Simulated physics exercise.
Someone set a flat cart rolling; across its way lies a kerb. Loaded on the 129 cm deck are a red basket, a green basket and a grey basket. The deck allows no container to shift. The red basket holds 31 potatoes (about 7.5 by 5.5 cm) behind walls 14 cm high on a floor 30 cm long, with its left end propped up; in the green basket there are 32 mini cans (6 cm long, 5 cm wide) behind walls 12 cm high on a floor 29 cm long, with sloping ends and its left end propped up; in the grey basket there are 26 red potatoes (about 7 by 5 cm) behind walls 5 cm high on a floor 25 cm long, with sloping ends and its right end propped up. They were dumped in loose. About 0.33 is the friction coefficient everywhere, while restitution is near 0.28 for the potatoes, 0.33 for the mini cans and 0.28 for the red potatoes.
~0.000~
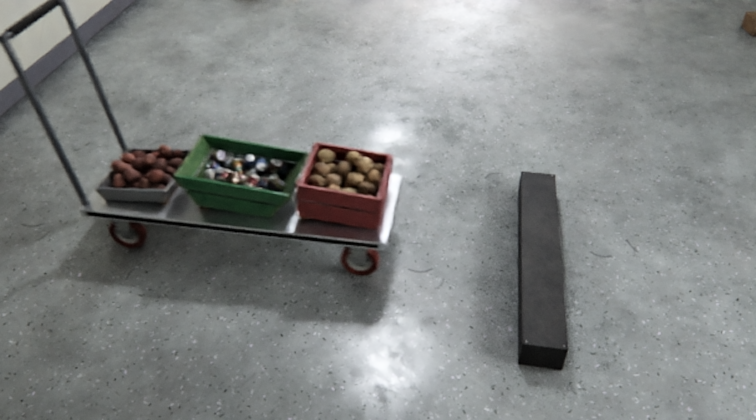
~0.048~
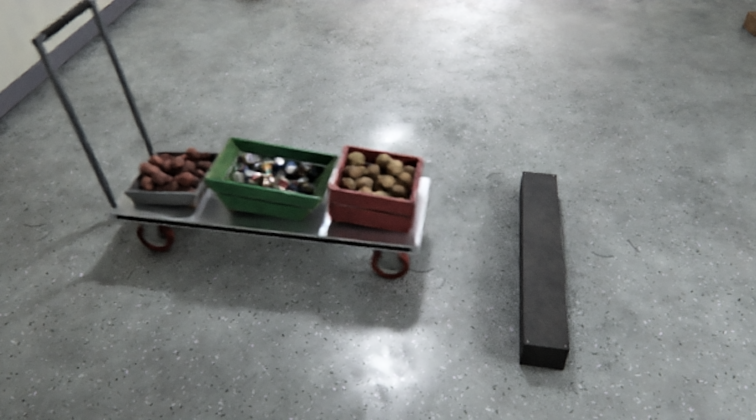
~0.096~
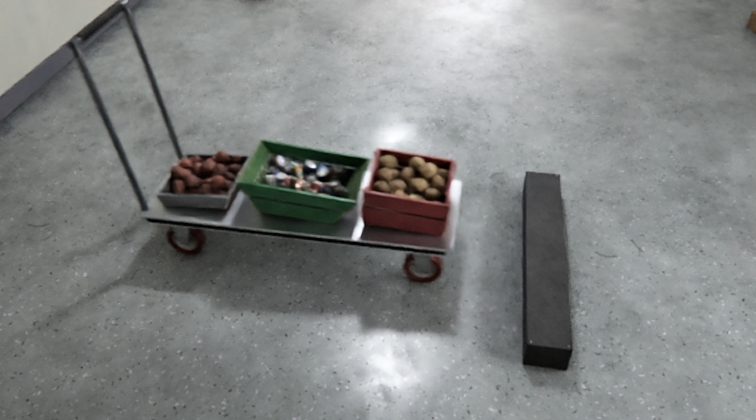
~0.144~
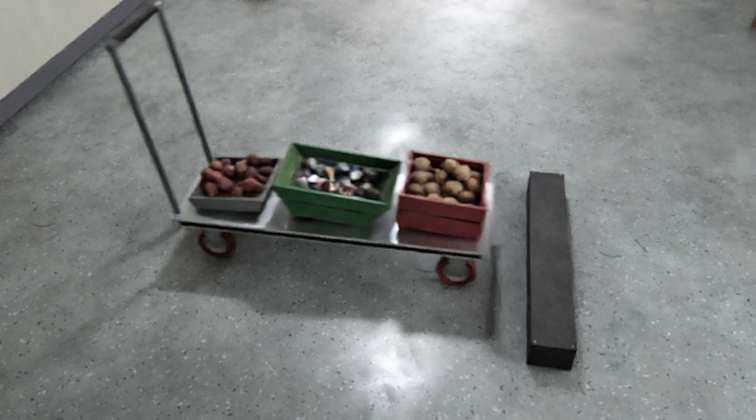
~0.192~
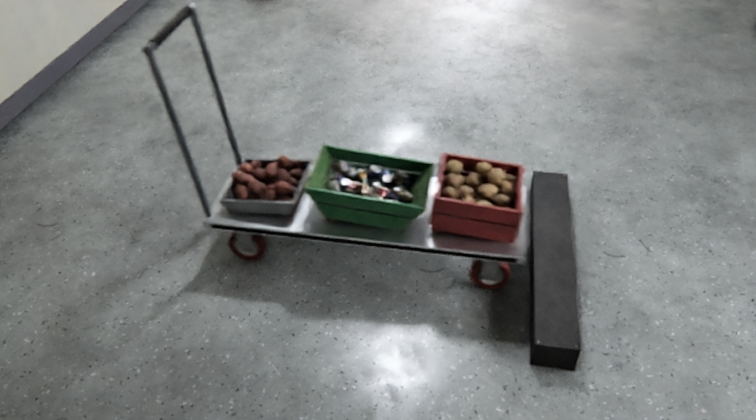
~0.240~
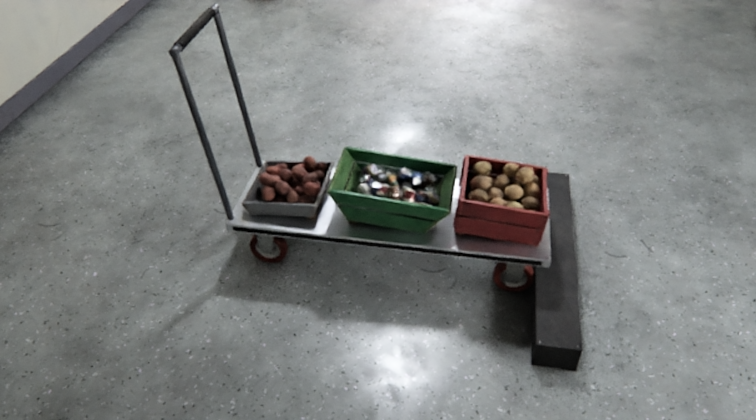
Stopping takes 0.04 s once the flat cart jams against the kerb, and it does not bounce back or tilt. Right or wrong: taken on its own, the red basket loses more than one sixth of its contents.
Wrong.
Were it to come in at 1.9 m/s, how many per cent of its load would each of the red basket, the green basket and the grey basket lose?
In that case the red basket sheds 0 per cent of its load, the green basket 0 per cent, and the grey basket 20 per cent.
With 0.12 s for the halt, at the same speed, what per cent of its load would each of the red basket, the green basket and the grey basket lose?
Red basket 0, green basket 0, grey basket 20 %.
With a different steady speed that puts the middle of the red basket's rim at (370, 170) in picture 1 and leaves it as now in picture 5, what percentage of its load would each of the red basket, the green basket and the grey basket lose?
That would give red basket 0 %, green basket 0 % and grey basket 20 %.
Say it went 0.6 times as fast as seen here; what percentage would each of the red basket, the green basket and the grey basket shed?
Then the red basket sheds 0 per cent, the green basket 0 per cent, and the grey basket 10 per cent.
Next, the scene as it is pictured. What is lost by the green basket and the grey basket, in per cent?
Load lost - green basket: 10 %; grey basket: 25 %.
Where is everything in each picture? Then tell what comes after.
In the first picture (places track the rim corner closest to us here; the camera pans a little), red basket (377, 198); grey basket (164, 190); 58 cm to go; all still inside.
In the second picture, red basket (410, 202); grey basket (194, 193); 46 cm to go.
In the third picture, red basket (445, 205); grey basket (226, 196); 34 cm to go.
In the fourth picture, red basket (482, 208); grey basket (259, 199); 21 cm to go.
In the fifth picture, red basket (518, 211); grey basket (292, 202); 9 cm to go.
In the sixth picture, red basket (544, 214); grey basket (315, 205); stopping; all still inside.
After 0.31 s, the red basket is down by 1 of 31, the green basket has all 32 and the grey basket is down by 2 of 26.
After 0.43 s, the red basket is down by 2 of 31, the green basket is down by 1 of 32 and the grey basket is down by 4 of 26.
After 0.66 s, the red basket is down by 2 of 31, the green basket is down by 3 of 32 and the grey basket is down by 7 of 26.
When it is over (at 1.16 s), the red basket is down by 2 of 31, the green basket is down by 4 of 32 and the grey basket is down by 7 of 26. Asked share, 2 of 31, 6 per cent.
